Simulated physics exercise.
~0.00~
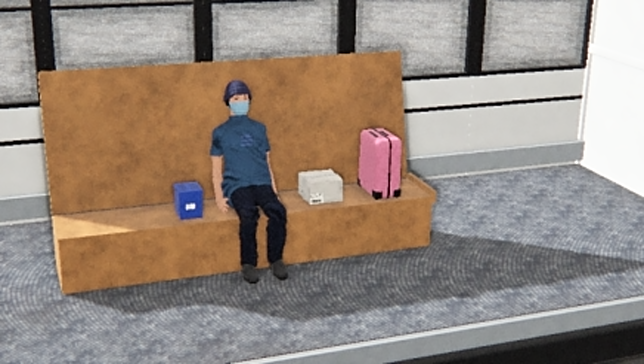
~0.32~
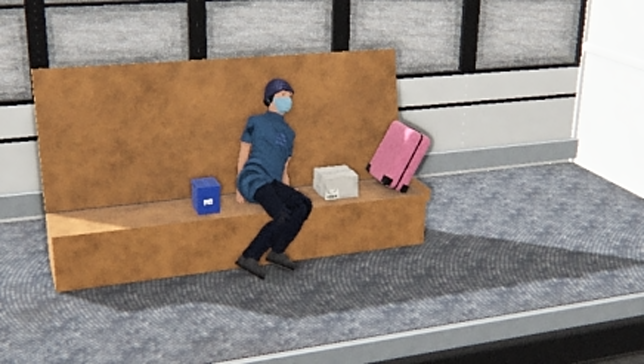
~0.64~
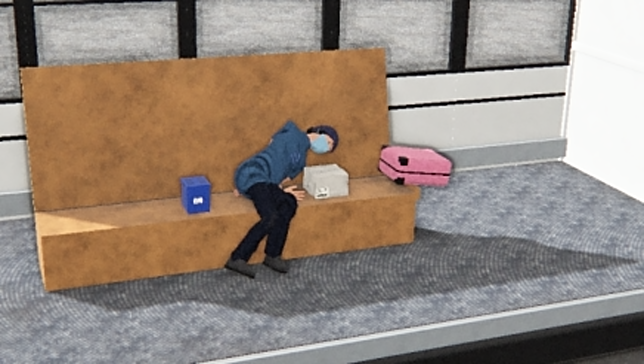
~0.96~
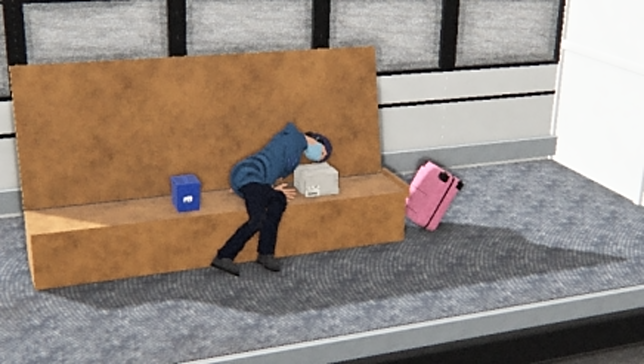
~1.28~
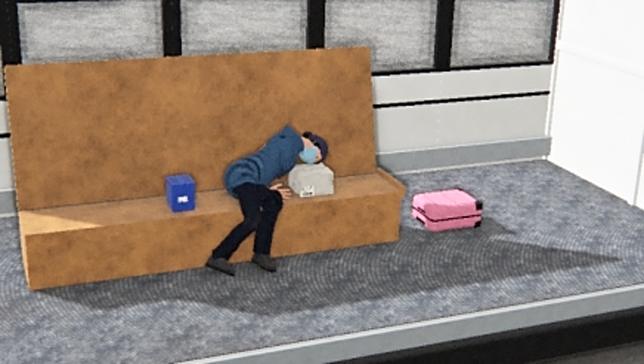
A person in a face mask sat slumped on a wooden bench, then toppled sideways to the right onto a white carton, while a pink suitcase tipped off the bench's end and landed on the floor; the blue tub stayed upright.
